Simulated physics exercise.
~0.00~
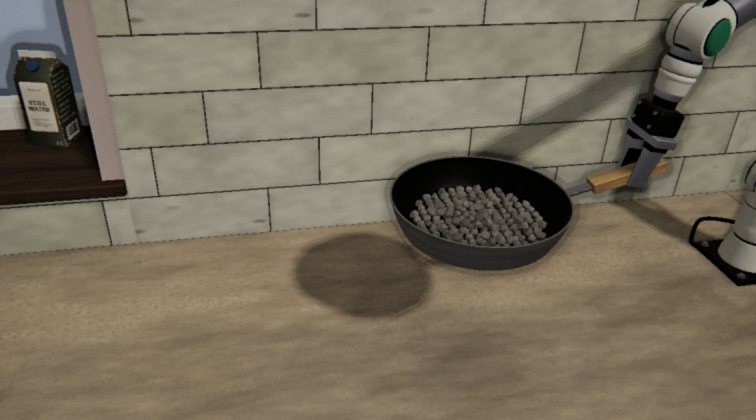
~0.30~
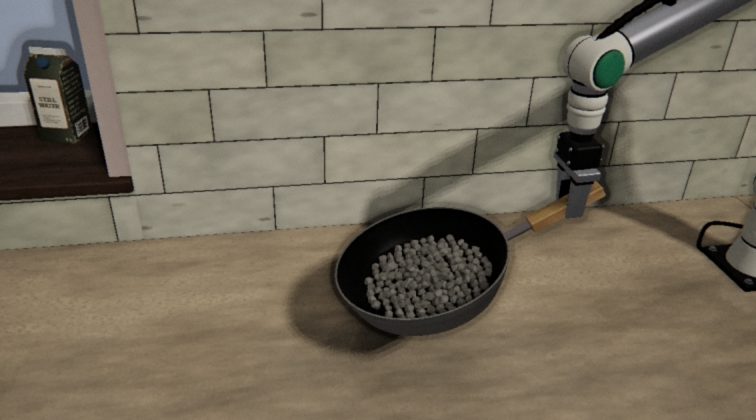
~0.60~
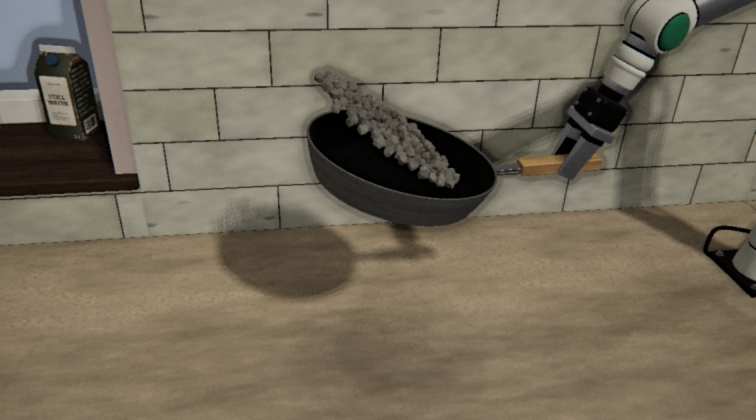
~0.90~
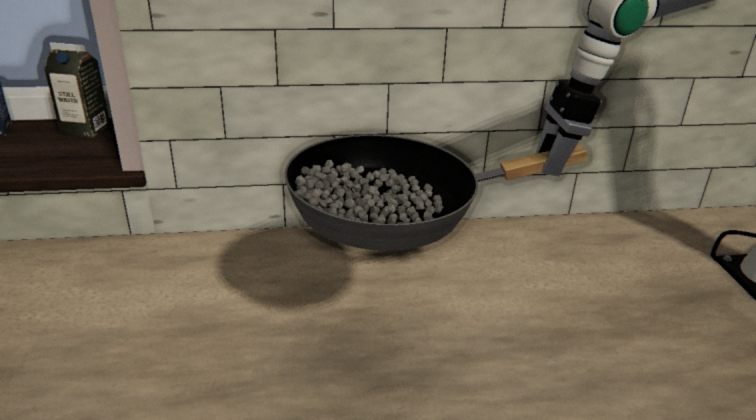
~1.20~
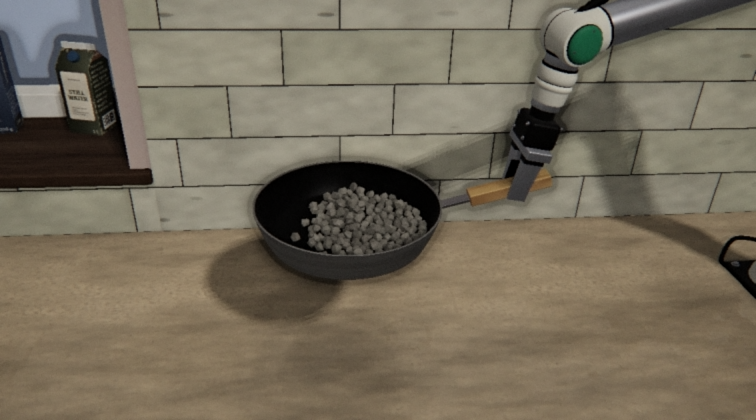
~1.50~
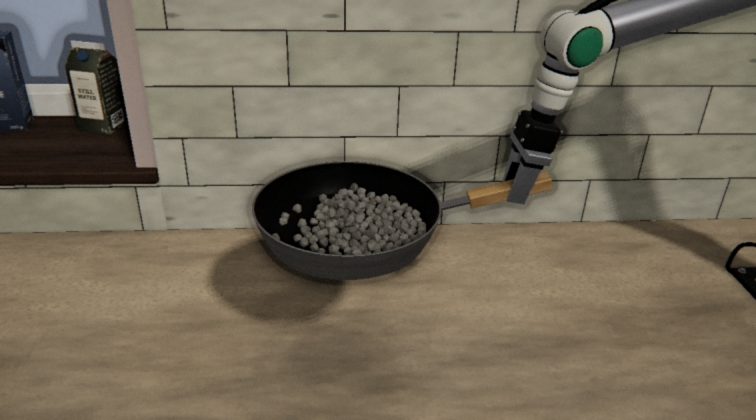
A white robot arm with a green joint cap grips the wooden handle of a black frying pan full of small grey pebbles, above a light wooden counter before a pale green tiled wall, seen from slightly above. A carton stands on a dark sill at the left. The arm moves the pan left and down, leaning it, then swings it upward, and the pebbles fly up in a slanting band over the pan. They drop back inside as it levels. The pan sinks a little farther left and stops upright, with the pebbles heaped inside and none on the counter.
